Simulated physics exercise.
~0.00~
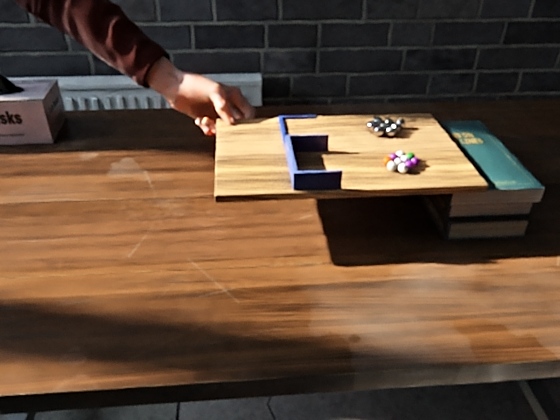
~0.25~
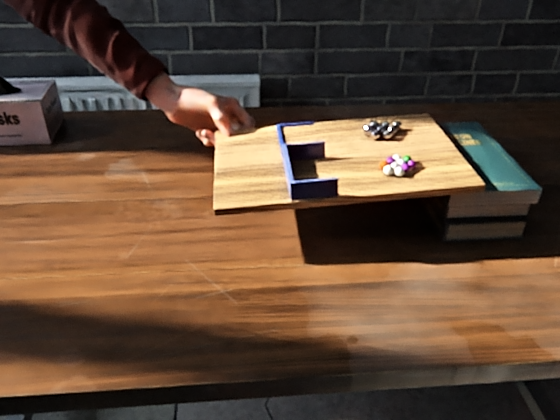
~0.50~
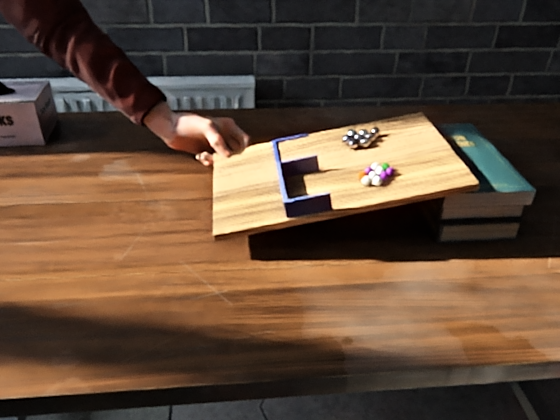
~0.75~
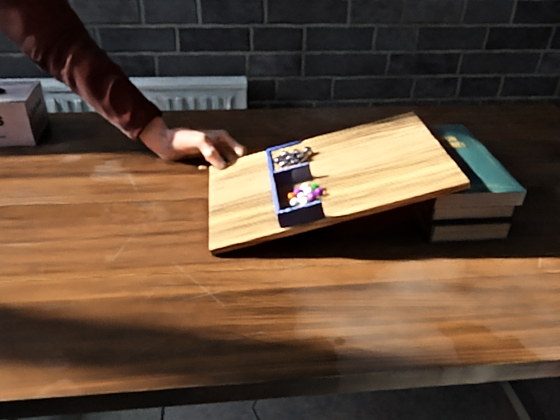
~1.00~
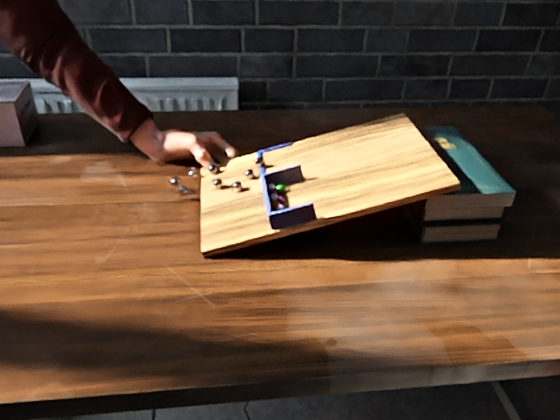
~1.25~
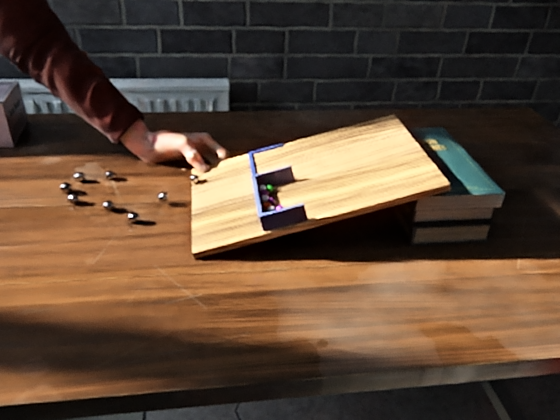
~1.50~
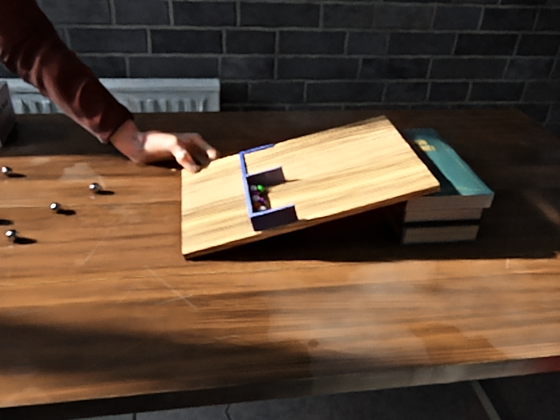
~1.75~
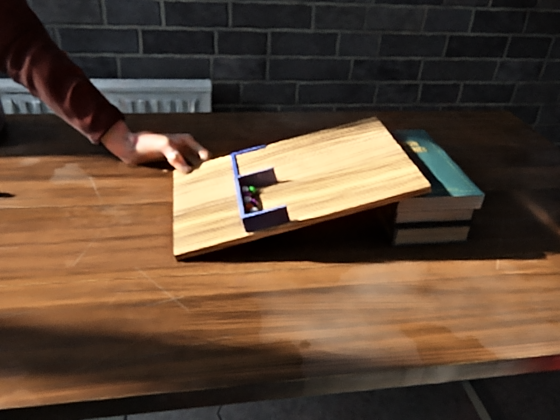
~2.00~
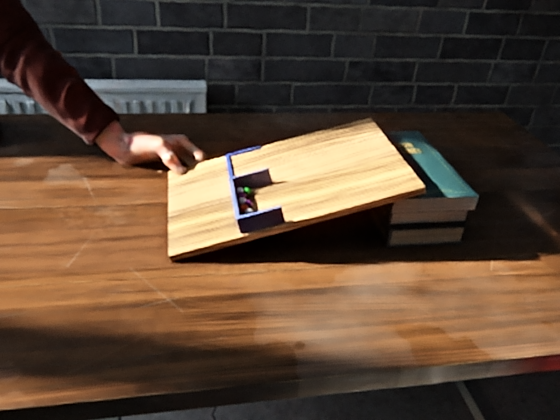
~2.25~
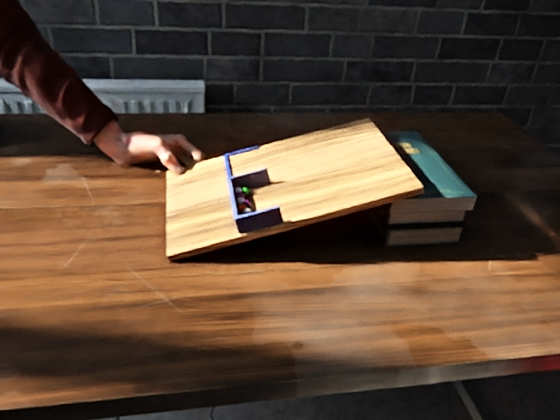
On a wooden table in front of a dark brick wall, a hand holds the left end of a light board whose right end rests on a stack of books. Two small heaps, silvery balls at the back and colourful pieces nearer, sit to the right of a blue barrier. The hand lowers its end to the table, and both heaps slide left down the slope. The colourful pieces gather behind the near part of the barrier and stay there. The silvery balls get past the barrier, roll across the table and leave view at the left, while the board rests tilted.
